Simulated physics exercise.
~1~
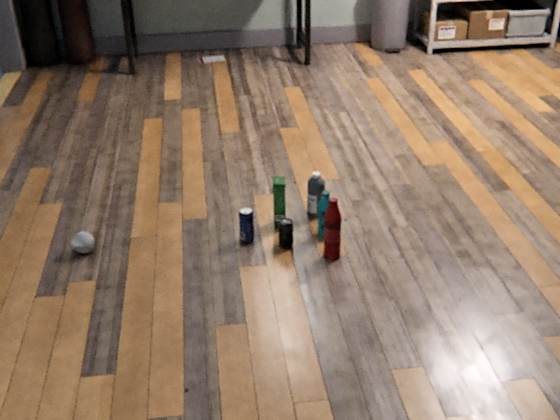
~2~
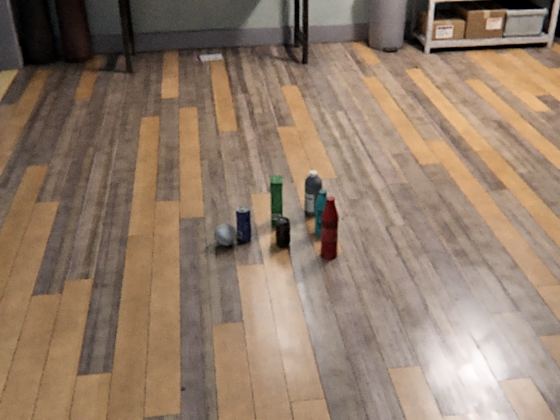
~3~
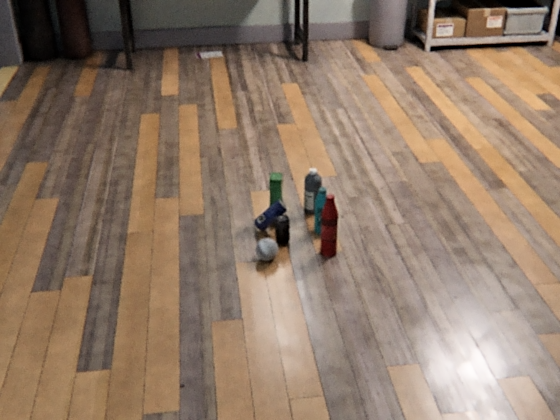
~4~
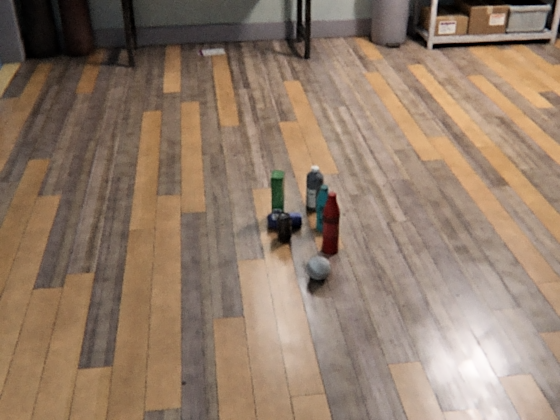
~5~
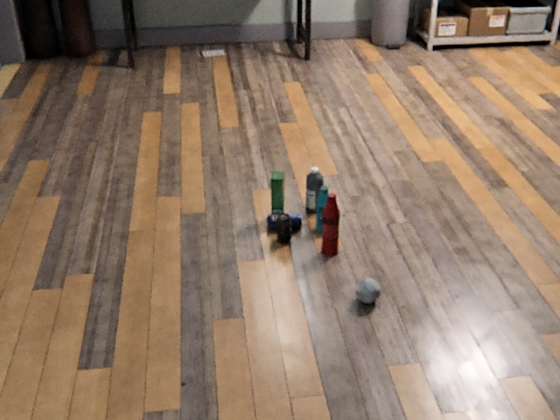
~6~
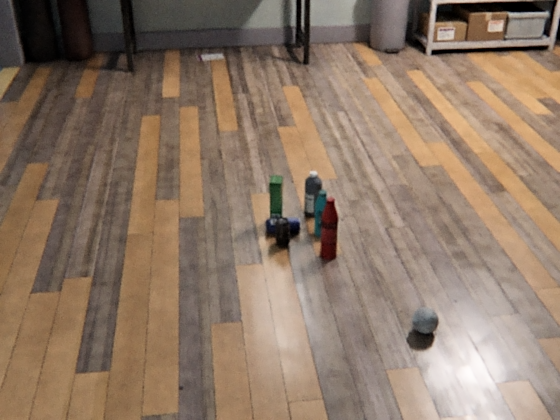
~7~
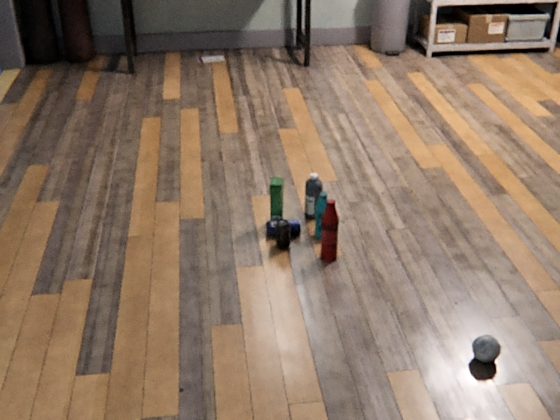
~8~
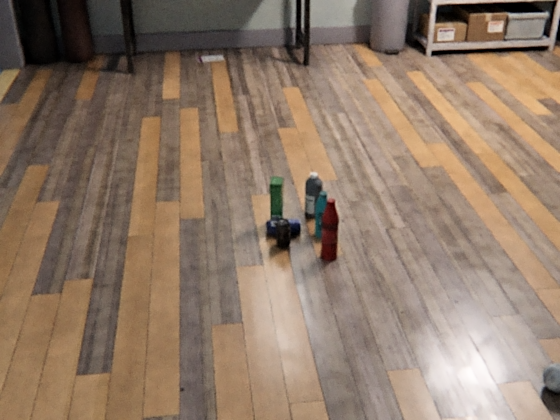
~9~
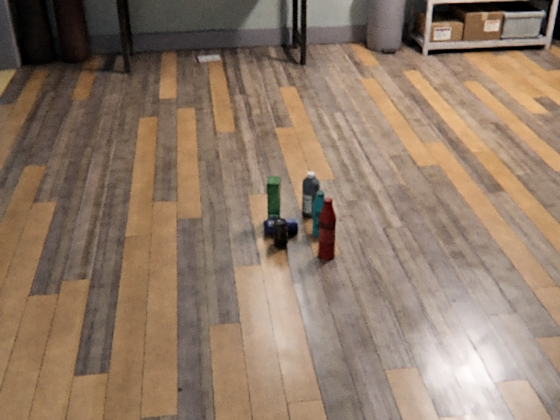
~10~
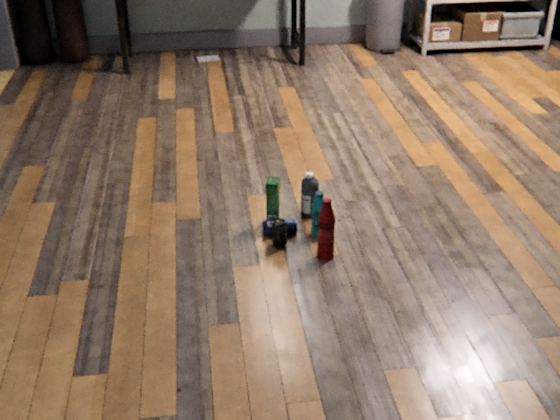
On a wood-plank floor, a pale ball rolled in from the left and knocked over the blue can beside a small cluster of bottles, then rolled off to the lower right and out of view, leaving the can lying down and the others standing.
